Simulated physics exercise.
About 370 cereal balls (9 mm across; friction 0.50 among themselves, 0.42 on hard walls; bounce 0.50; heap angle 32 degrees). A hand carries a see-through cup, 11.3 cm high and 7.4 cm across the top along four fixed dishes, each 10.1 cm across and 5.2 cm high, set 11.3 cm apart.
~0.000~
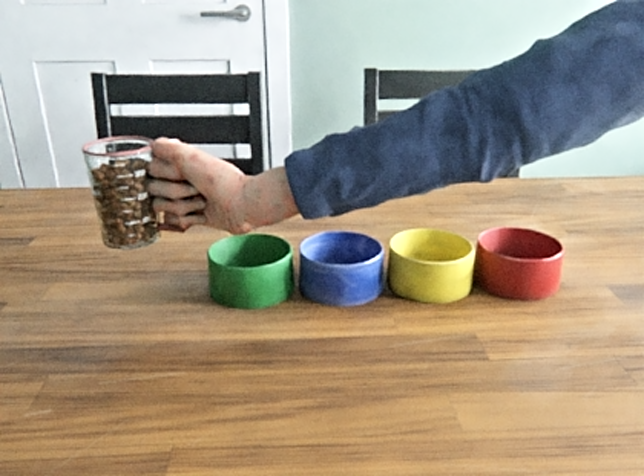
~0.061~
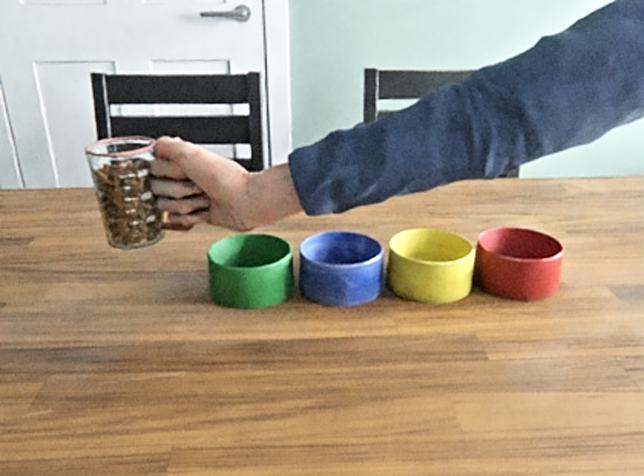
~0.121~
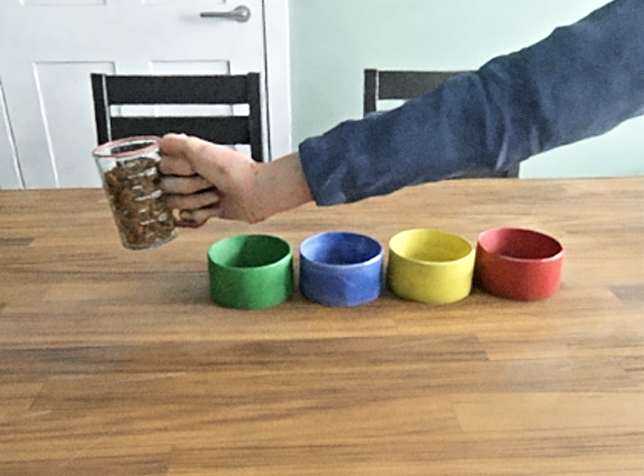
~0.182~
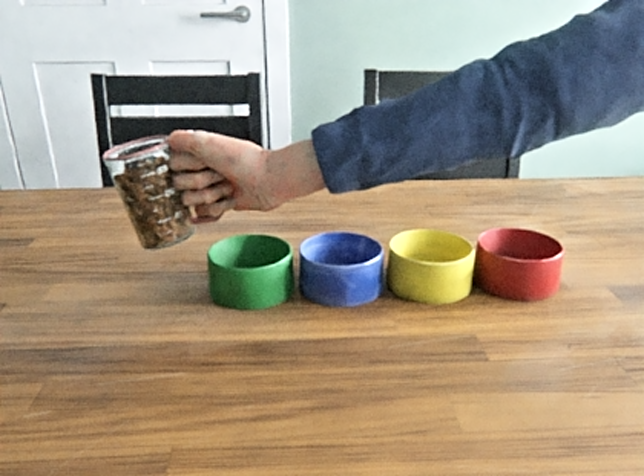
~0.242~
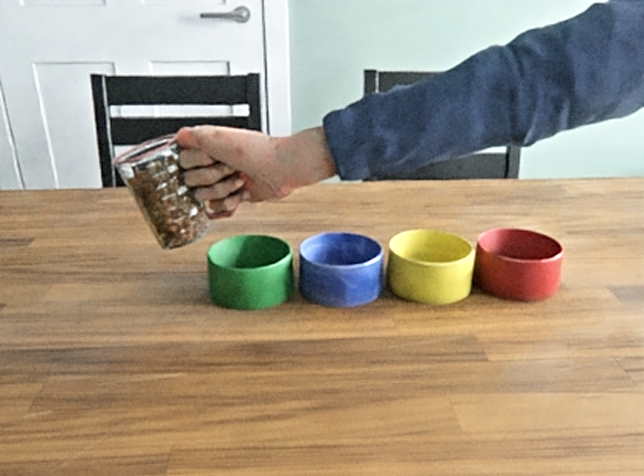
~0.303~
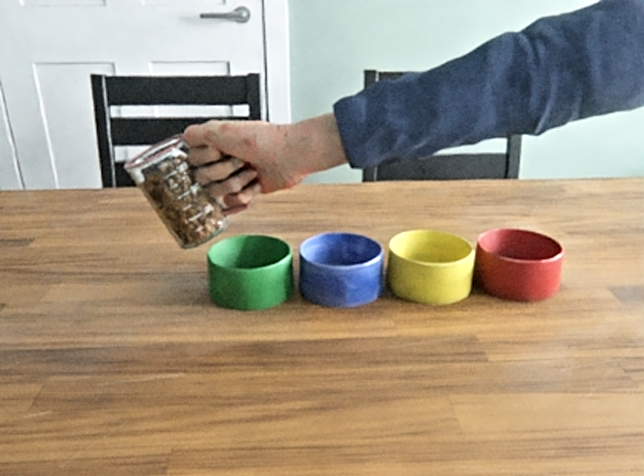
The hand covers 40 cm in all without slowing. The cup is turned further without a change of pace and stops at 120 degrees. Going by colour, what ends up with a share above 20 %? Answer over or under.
Red under, blue over, green under, yellow over, counter under.
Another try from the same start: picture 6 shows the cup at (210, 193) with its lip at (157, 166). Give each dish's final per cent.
Red 0; blue 0; green 0; yellow 90.
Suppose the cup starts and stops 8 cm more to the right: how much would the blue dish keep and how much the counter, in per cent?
Then: Blue 10; counter 10.
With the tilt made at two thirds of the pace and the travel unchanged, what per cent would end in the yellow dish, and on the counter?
Then: Yellow 90, counter 10.
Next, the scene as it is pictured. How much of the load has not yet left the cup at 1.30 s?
Some 65 per cent of the load.
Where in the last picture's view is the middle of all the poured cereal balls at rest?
Around (363, 275).
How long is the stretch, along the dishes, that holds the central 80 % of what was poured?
About 14 cm.
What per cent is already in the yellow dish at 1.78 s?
Near 30 per cent so far.
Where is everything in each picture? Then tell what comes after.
Cup at (126, 193), tilt 0 degrees, lip at (86, 147), moved 0.0 cm; middle of the pieces at (127, 195); green dish at (250, 250); blue dish at (341, 248); yellow dish at (431, 245); red dish at (520, 243), in the first picture.
Cup at (129, 193), tilt 2 degrees, lip at (88, 148), moved 0.4 cm; middle of the pieces at (131, 196), in the second picture.
Cup at (140, 193), tilt 6 degrees, lip at (95, 151), moved 1.6 cm; middle of the pieces at (141, 196), in the third picture.
Cup at (154, 193), tilt 12 degrees, lip at (106, 155), moved 3.2 cm; middle of the pieces at (155, 196), in the fourth picture.
Cup at (167, 193), tilt 18 degrees, lip at (116, 160), moved 4.8 cm; middle of the pieces at (169, 196), in the fifth picture.
Cup at (181, 193), tilt 24 degrees, lip at (127, 165), moved 6.4 cm; middle of the pieces at (183, 195); green dish at (250, 252); blue dish at (341, 249); yellow dish at (431, 247); red dish at (520, 244). Its pace works out near 100 degrees a second; the hand travels 26 cm a second, in the sixth picture.
After 0.90 s, tilt 85 degrees; cup holds 100 %.
Then, at 1.30 s, tilt 120 degrees; cup holds 65 %, blue 30 %, green 5 %.
Then, at 1.78 s, tilt 120 degrees; cup holds 5 %, blue 55 %, green 5 %, yellow 30 %.
In the end, at 2.3 s, red 0 %, blue 55 %, green 5 %, yellow 35 %, counter 10 %.
